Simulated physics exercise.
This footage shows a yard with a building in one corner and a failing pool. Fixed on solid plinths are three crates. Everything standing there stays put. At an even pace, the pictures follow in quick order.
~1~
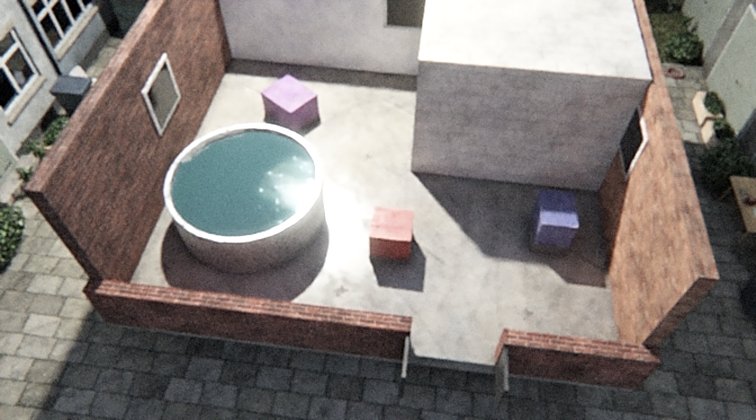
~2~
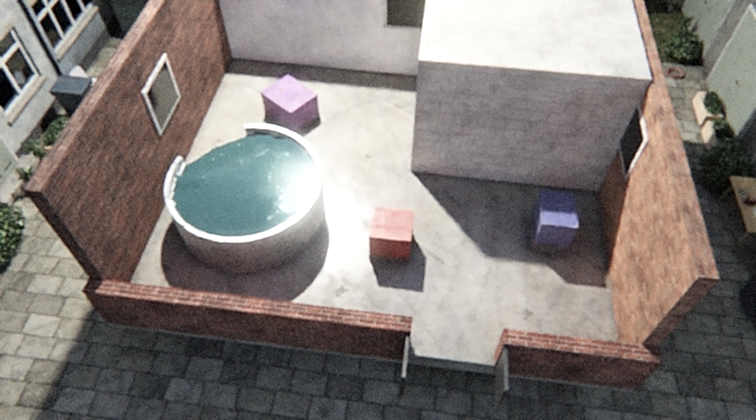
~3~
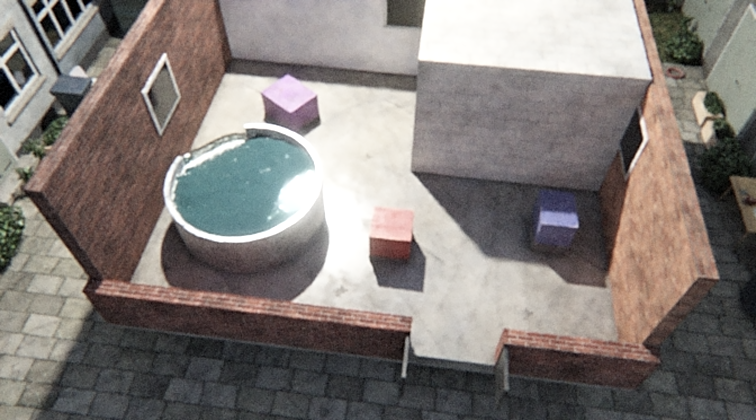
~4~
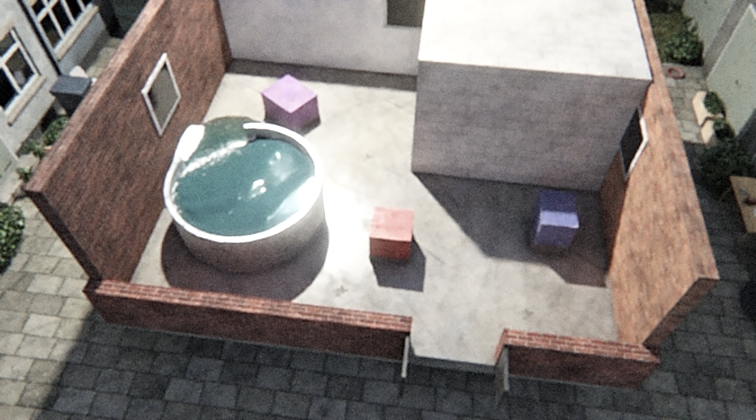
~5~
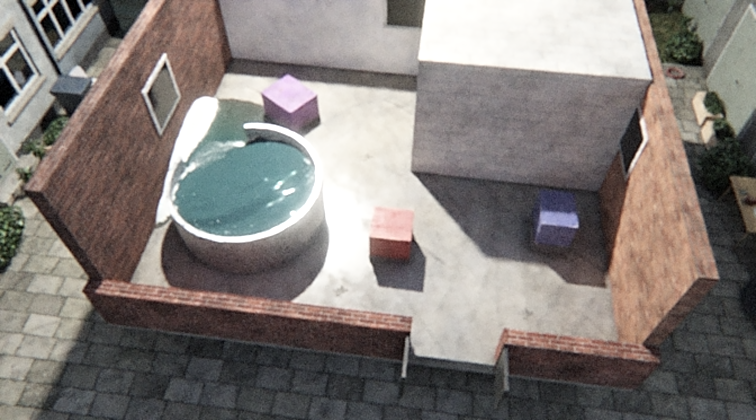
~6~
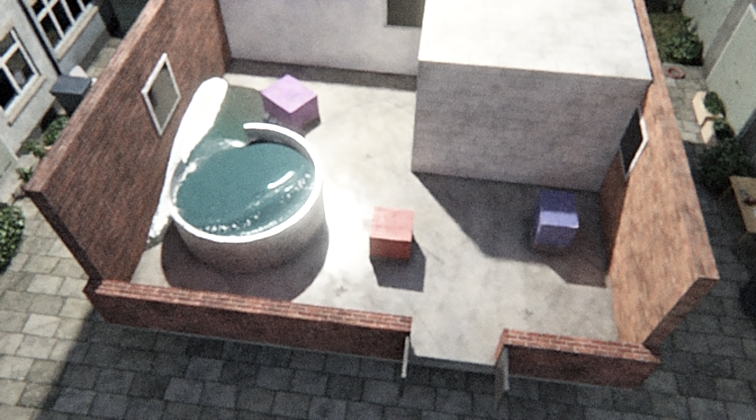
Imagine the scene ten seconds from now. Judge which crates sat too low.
The blue crate was not too low. The red crate was too low. The purple crate was too low.
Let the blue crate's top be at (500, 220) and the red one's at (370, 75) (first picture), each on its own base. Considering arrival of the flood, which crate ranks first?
That should be the one in purple.
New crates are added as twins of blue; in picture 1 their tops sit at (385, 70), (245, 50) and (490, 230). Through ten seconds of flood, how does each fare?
Listed order: Flooded / flooded / unflooded.
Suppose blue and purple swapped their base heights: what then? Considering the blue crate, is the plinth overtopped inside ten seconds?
As it turns out, the blue crate gets reached.
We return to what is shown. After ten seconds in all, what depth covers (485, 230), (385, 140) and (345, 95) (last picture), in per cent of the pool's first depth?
First spot roughly 4 %, second 14 %, third 8 %.
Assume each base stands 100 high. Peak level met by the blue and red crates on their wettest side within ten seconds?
Roughly 50 per cent, then 210 per cent.
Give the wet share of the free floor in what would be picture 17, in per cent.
About 30 %.
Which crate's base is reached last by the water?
It is the blue-painted one.
A moment on, water covers 20 % of the floor; the blue crate not reached, the red crate not reached, the purple crate water round its plinth.
Next, water covers 30 % of the floor; the blue crate not reached, the red crate not reached, the purple crate water round its plinth.
Then, water covers 55 % of the floor; the blue crate not reached, the red crate not reached, the purple crate water round its plinth.
Later, water covers 85 % of the floor; the blue crate water round its plinth, the red crate water round its plinth, the purple crate water round its plinth.
In the end, water covers 100 % of the floor; the blue crate stayed above the water, the red crate was topped, the purple crate was topped.
